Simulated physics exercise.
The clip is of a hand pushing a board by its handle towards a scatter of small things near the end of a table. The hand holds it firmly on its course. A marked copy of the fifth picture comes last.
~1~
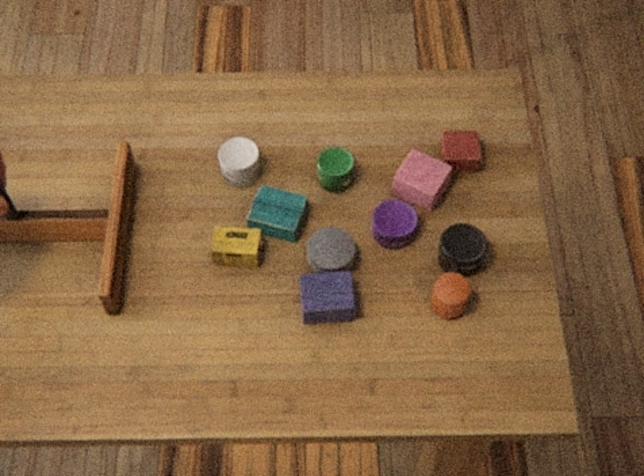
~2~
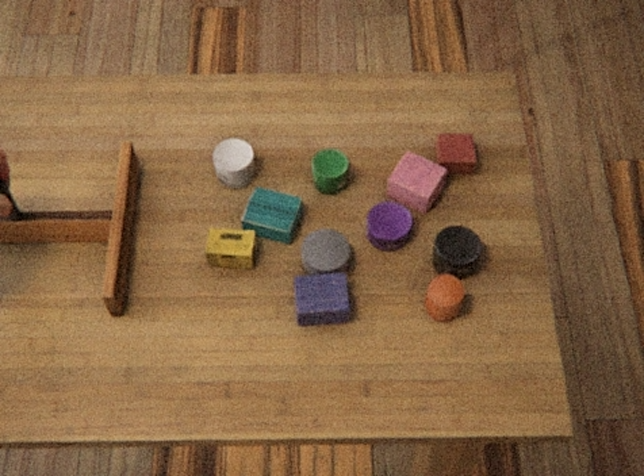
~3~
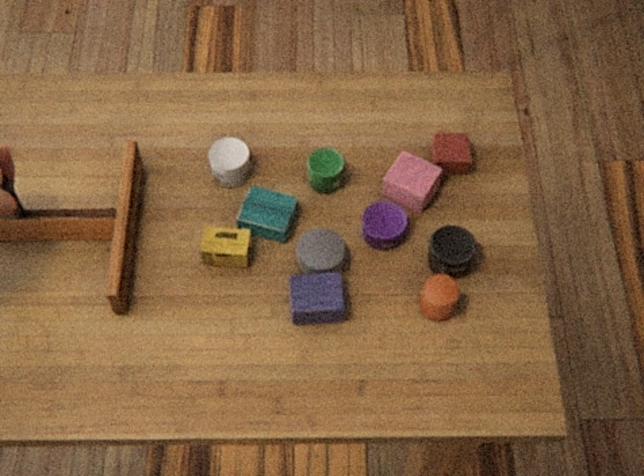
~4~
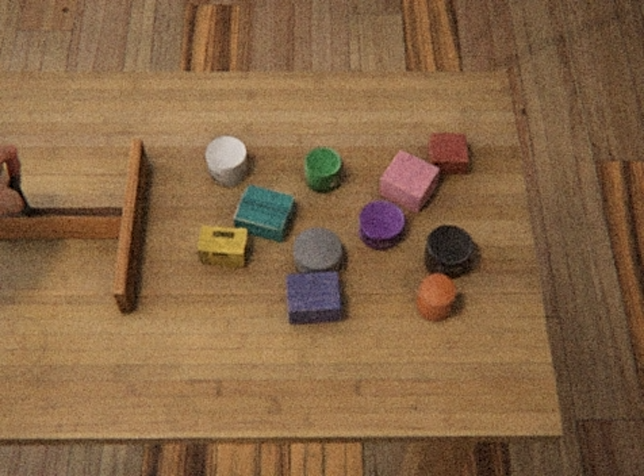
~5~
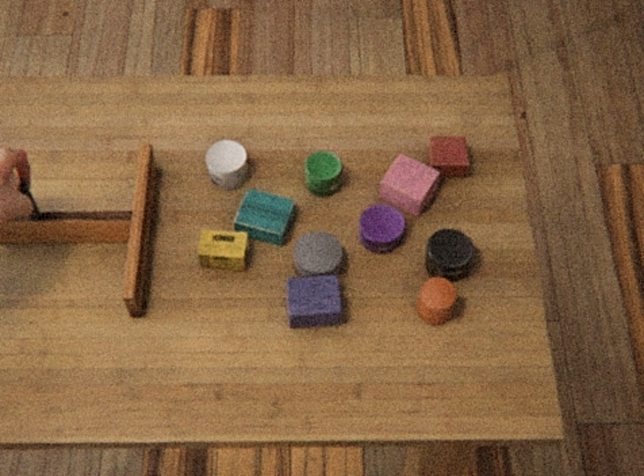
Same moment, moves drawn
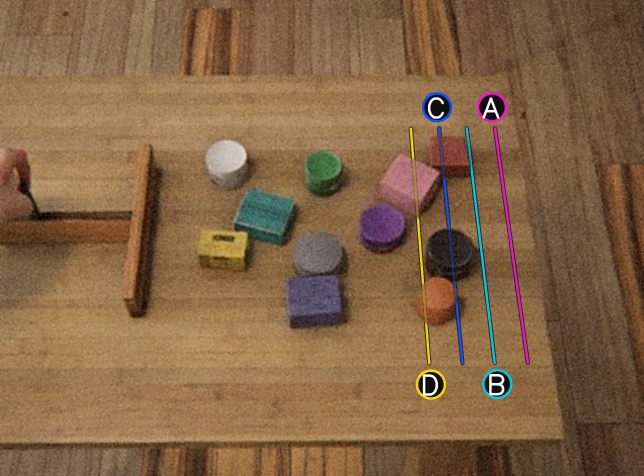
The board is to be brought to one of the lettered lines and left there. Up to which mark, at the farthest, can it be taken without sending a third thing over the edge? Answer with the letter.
As far as mark C.
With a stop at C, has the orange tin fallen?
No.
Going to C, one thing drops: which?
It is the black jar.
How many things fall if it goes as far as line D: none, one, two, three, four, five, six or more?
By then, none.
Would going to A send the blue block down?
Yes.
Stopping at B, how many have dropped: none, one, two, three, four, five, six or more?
Five.
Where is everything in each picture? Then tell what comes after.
Grey pot (332, 254); turquoise box (278, 213); white tub (240, 163), in the first picture.
Board (117, 215); purple tub (389, 227), in the second picture.
Board (121, 213); red block (451, 154), in the third picture.
Board (128, 212); yellow box (224, 246), in the fourth picture.
Board (137, 216); pink block (410, 185); black jar (449, 255); grey pot (318, 258), in the fifth picture.
On the marked copy, A at (510, 236); B at (480, 236); C at (450, 237); D at (419, 237).
Following C. Soon after the start, board (250, 216); white tub (279, 165); grey pot (327, 258).
Later, board (362, 215); black jar (478, 251); pink block (451, 193).
In the end, board (450, 215); black jar over the edge; purple tub (524, 227); one fallen.
As for the rest, A drops eight; B drops five; D is within the limit but short.
